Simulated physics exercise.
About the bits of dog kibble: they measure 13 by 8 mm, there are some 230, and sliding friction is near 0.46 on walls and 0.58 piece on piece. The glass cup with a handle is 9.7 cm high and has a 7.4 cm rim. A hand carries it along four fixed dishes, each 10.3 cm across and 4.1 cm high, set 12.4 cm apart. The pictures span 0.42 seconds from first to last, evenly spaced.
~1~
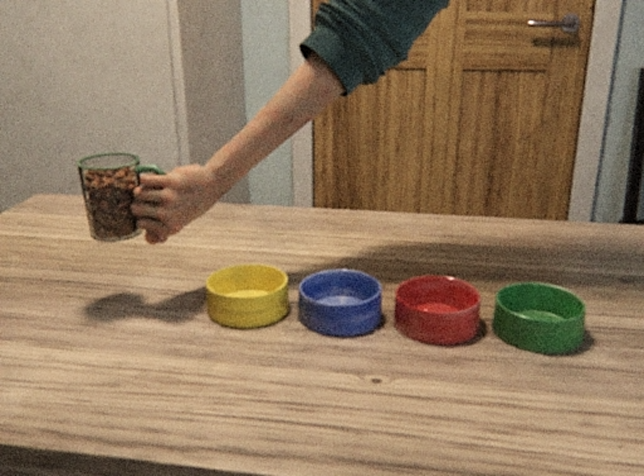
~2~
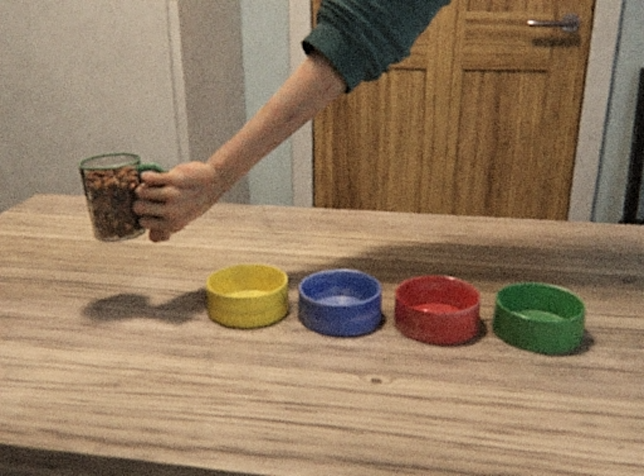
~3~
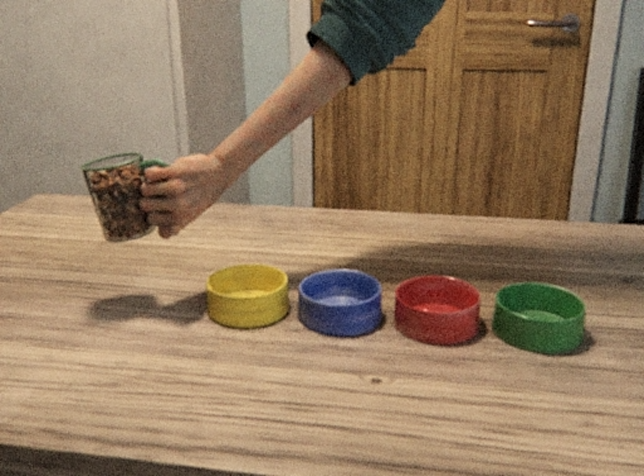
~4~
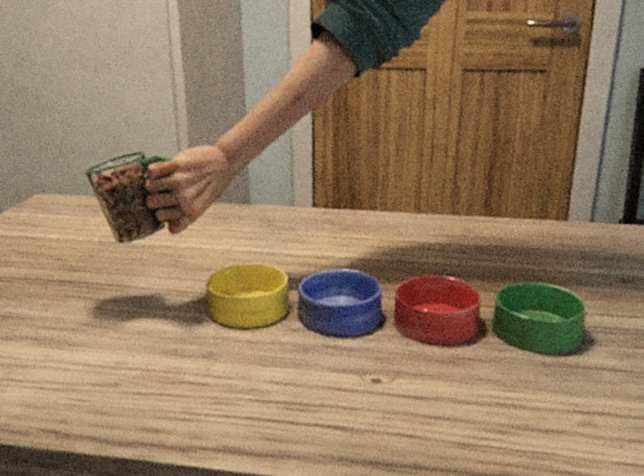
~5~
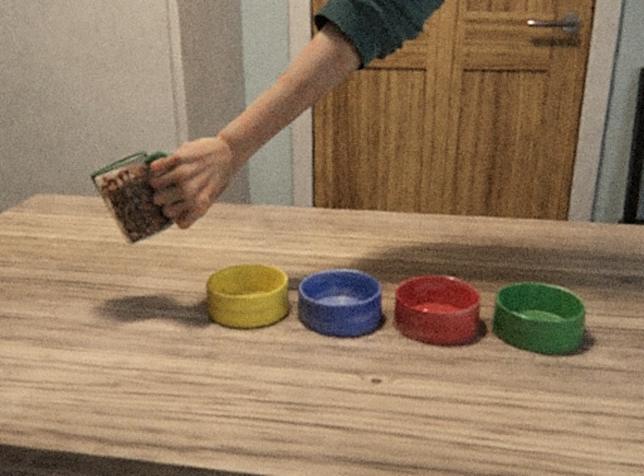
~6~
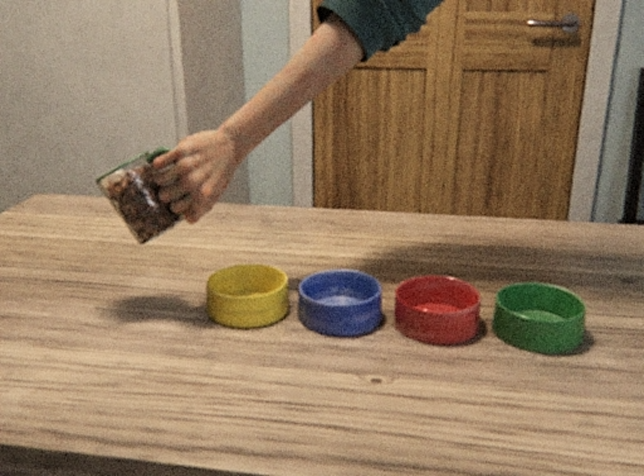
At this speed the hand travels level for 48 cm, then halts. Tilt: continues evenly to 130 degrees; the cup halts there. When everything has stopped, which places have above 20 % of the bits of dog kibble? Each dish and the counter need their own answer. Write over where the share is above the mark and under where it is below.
Red: Under; blue: Under; green: Under; yellow: Over; counter: Over.
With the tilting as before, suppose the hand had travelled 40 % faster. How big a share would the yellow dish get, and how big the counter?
The shares would then be yellow 70 and counter 30.
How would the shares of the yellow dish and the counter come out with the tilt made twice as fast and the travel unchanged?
Then the yellow dish would get 0 and the counter 100.
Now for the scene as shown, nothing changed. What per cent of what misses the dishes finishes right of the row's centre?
Roughly 0 per cent.
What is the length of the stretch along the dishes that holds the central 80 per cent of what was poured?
Spread: Around 14 cm.
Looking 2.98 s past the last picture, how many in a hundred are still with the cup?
Somewhere near 0 per cent of the load.
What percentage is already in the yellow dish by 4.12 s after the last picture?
About 55 percent up to now.
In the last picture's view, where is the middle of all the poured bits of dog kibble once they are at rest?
Approximately (224, 299) in the last picture.
Then, 1.79 s after the last picture, tilt 130 degrees; cup holds 0 %, yellow 55 %.
Then, 2.98 s after the last picture, tilt 130 degrees; cup holds 0 %, yellow 55 %.
Then, 4.12 s after the last picture, tilt 130 degrees; cup holds 0 %, yellow 55 %.
In the end, red 0 %, blue 0 %, green 0 %, yellow 55 %, counter 45 %.
